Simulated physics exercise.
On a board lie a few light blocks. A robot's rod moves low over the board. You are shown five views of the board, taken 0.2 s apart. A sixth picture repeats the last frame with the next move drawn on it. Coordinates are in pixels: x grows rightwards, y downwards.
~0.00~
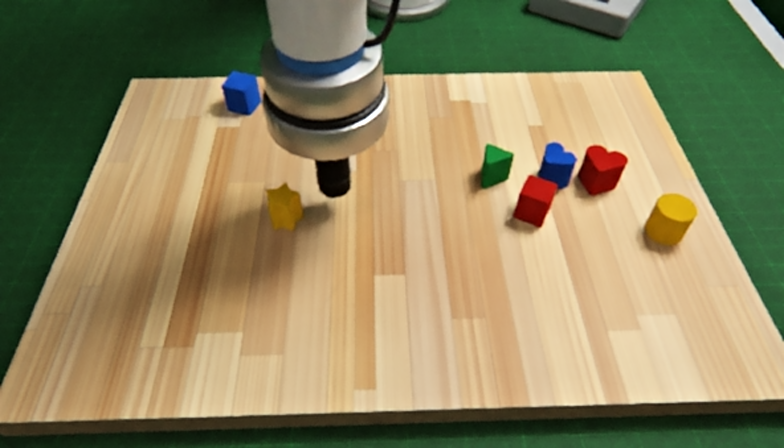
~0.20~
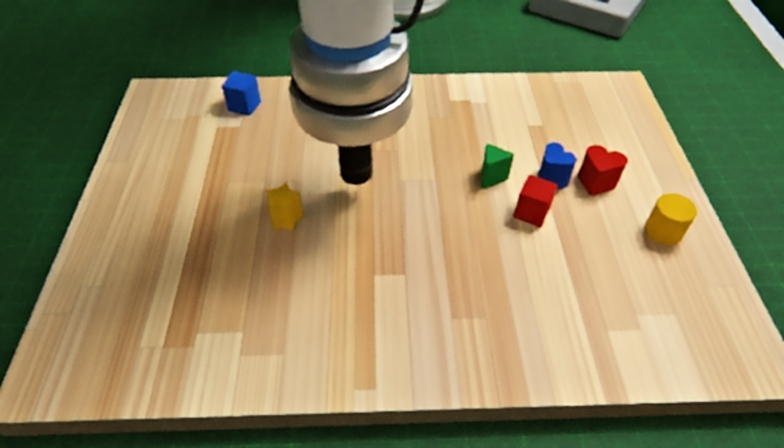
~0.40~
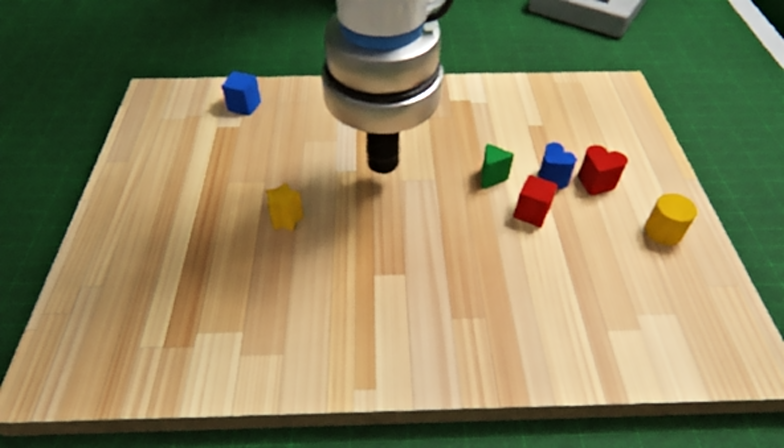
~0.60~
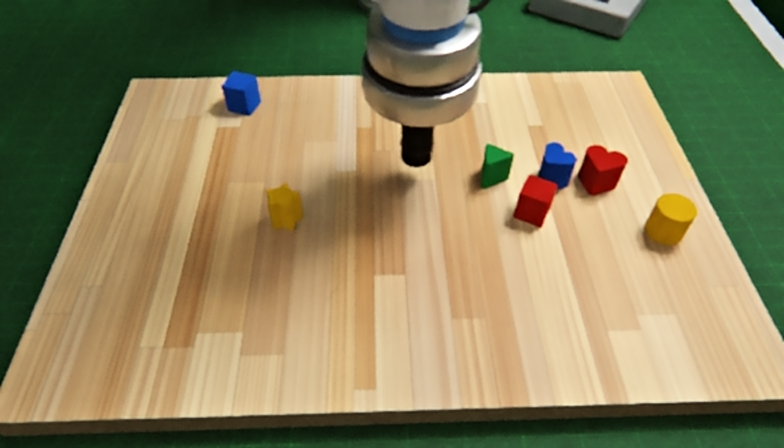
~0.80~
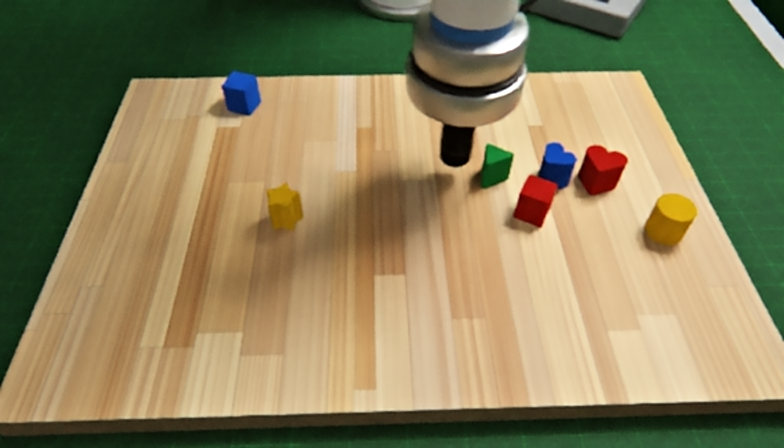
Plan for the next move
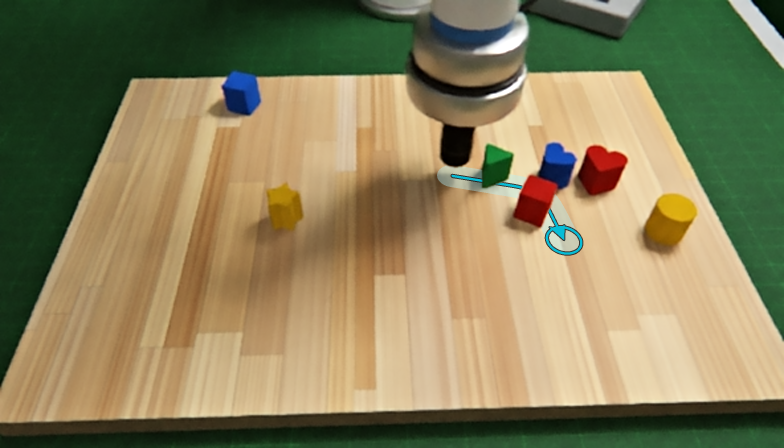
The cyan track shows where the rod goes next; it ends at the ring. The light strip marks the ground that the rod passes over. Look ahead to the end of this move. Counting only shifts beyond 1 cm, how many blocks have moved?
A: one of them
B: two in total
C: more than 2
C
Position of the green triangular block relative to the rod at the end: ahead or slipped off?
It comes off the rod's front.
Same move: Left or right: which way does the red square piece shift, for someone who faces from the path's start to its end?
My prediction: Rightwards.
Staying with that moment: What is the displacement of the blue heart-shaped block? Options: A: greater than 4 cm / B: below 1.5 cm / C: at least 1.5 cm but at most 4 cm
Option C.
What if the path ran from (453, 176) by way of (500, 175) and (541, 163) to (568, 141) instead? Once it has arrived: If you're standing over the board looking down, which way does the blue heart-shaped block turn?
The turn is anti-clockwise.
The drawn path runs from (453, 176) via (501, 184) and (544, 202), ending at (564, 240).
What follows on the original path. One third of the way, rod (505, 166); green triangular block (532, 156), turned 25° anticlockwise.
Two thirds of the way, rod (550, 185); green triangular block (551, 151), turned 50° anticlockwise; red square piece (541, 198); blue heart-shaped block (576, 152); red heart-shaped block (610, 157).
At the end, rod (571, 223); green triangular block (551, 151), turned 50° anticlockwise; red square piece (538, 215), turned 50° clockwise; blue heart-shaped block (576, 152); red heart-shaped block (610, 157).
